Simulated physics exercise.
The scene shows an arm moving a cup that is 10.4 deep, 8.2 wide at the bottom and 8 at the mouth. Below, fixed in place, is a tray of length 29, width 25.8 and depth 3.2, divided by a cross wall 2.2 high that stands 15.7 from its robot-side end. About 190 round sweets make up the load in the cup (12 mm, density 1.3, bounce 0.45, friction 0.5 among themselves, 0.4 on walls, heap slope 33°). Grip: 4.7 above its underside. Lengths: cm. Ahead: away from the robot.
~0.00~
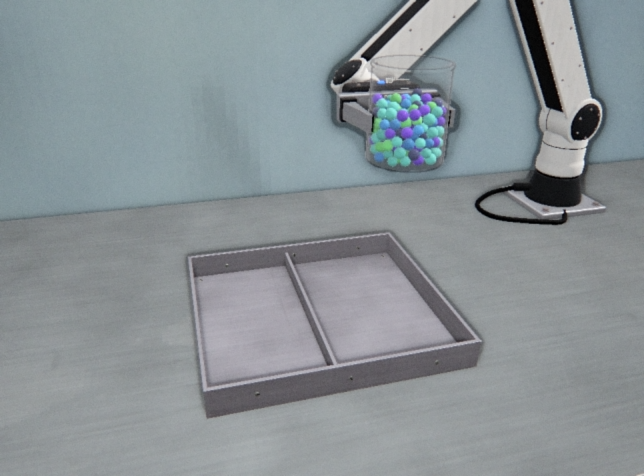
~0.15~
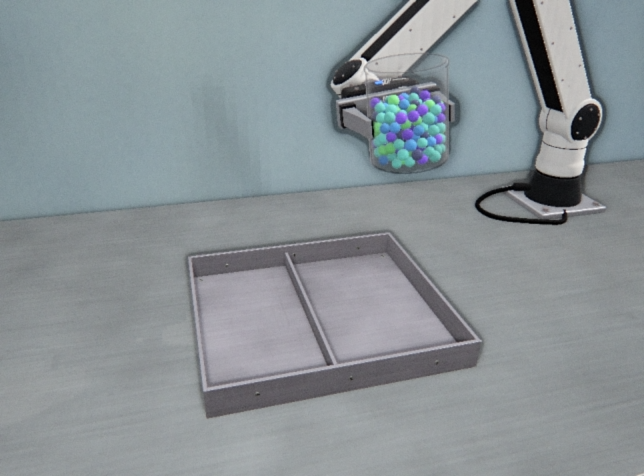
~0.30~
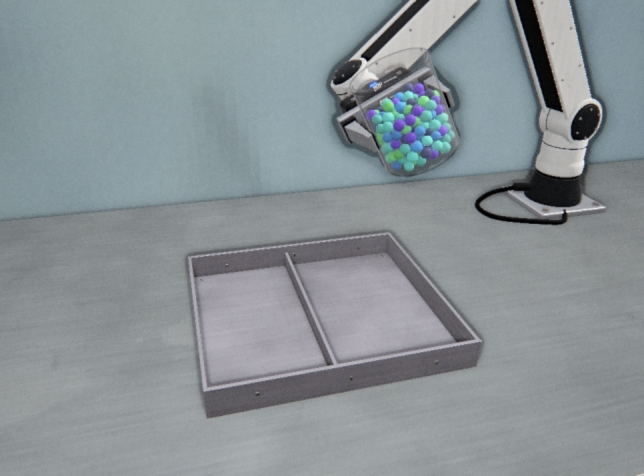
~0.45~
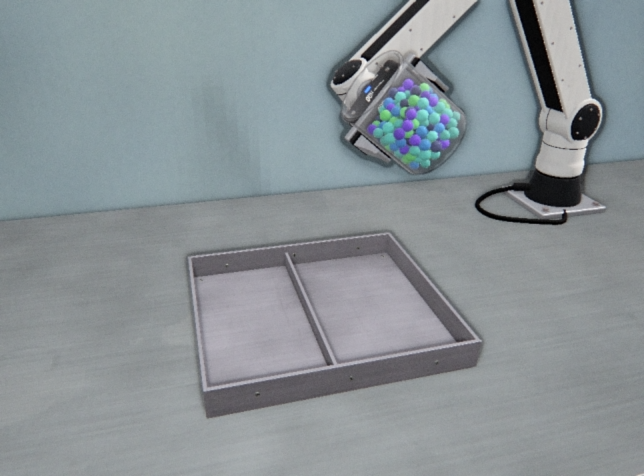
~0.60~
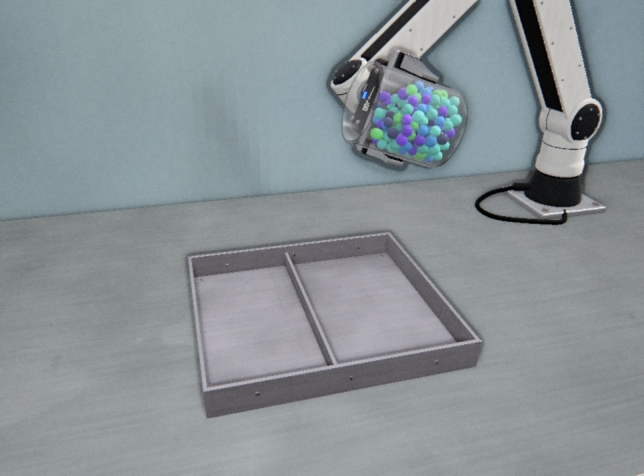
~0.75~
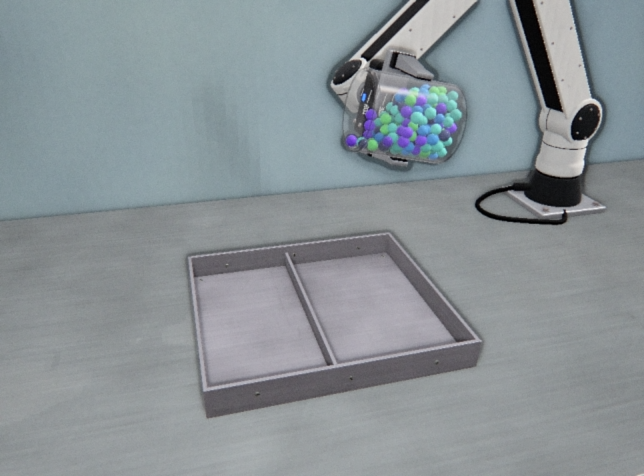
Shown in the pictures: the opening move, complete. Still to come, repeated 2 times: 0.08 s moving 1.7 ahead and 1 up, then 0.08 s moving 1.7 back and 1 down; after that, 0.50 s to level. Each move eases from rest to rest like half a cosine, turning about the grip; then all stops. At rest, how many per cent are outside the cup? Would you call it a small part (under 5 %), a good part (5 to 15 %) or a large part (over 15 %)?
I'd call it a large part.
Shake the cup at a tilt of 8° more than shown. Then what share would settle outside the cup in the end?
About 45 %.
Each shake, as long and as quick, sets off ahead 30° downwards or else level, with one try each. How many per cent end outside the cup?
Result: Approx. 5 % and 20 %, one try each.
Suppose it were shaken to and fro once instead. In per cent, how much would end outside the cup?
10 per cent or so.
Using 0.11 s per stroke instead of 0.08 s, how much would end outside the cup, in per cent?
Around 15 percent.
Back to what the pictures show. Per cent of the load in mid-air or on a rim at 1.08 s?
It amounts to roughly 9 in a hundred.
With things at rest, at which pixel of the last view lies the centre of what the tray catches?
Roughly at (261, 316) in the last picture.
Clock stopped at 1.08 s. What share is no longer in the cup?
Near 15 per cent so far.
After 1.08 s, tilted 78° forward, highest piece 26 above the table; 167 in the cup, 4 in the far-side part, 3 in the robot-side part, 18 in flight or on a rim.
After 1.41 s, tilted 19° forward, highest piece 29 above the table; 144 in the cup, 35 in the far-side part, 12 in the robot-side part, 1 on the table or floor.
After 1.77 s, level, highest piece 27 above the table; 144 in the cup, 34 in the far-side part, 13 in the robot-side part, 1 on the table or floor.
After 2.82 s, level, highest piece 27 above the table; 144 in the cup, 34 in the far-side part, 13 in the robot-side part, 1 on the table or floor.
In the end, 144 in the cup, 34 in the far-side part, 13 in the robot-side part, 1 on the table or floor. That is 25 % outside the cup.
